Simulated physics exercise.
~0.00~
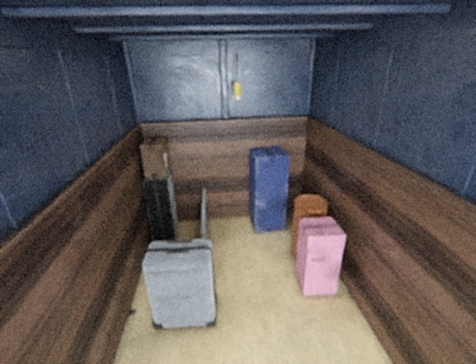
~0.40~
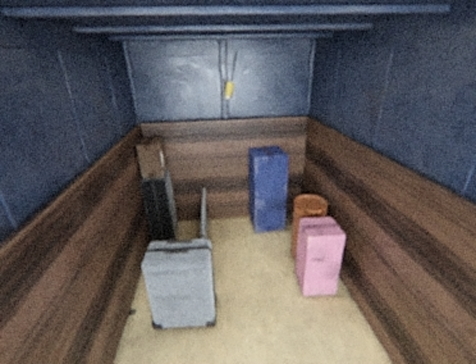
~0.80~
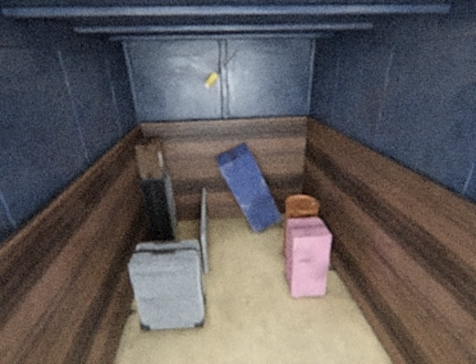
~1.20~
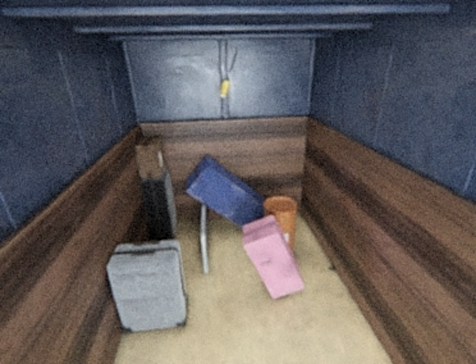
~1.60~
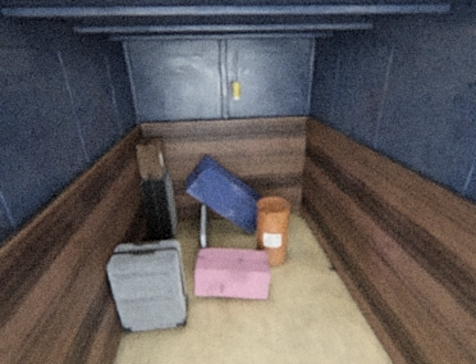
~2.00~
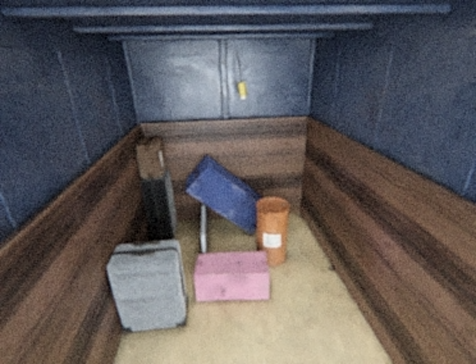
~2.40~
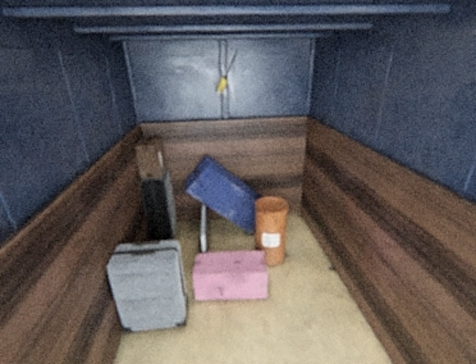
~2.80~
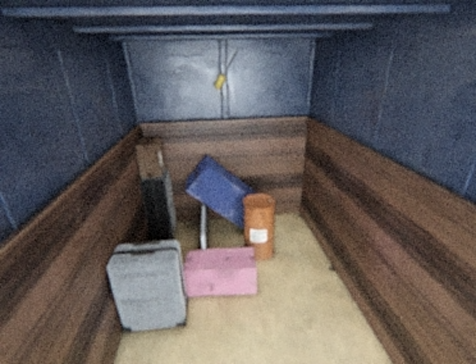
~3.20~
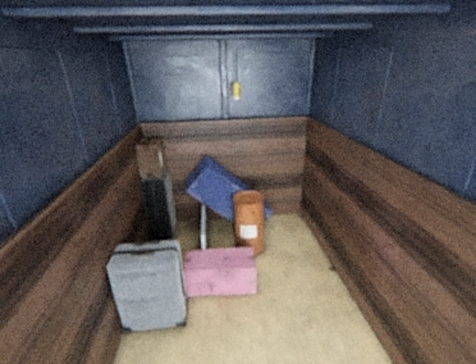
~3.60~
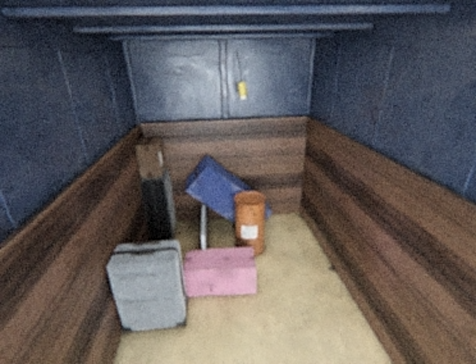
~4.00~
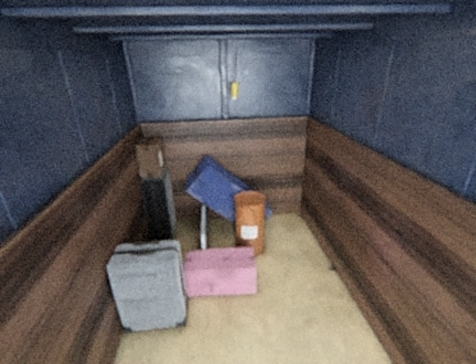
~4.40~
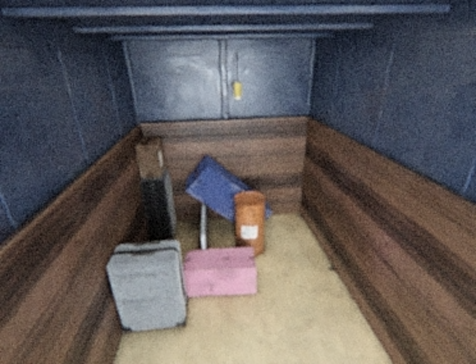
Van load bay with cases and boxes sliding left, blue box tipping askew, pink box toppling onto its side, orange drum staying upright.
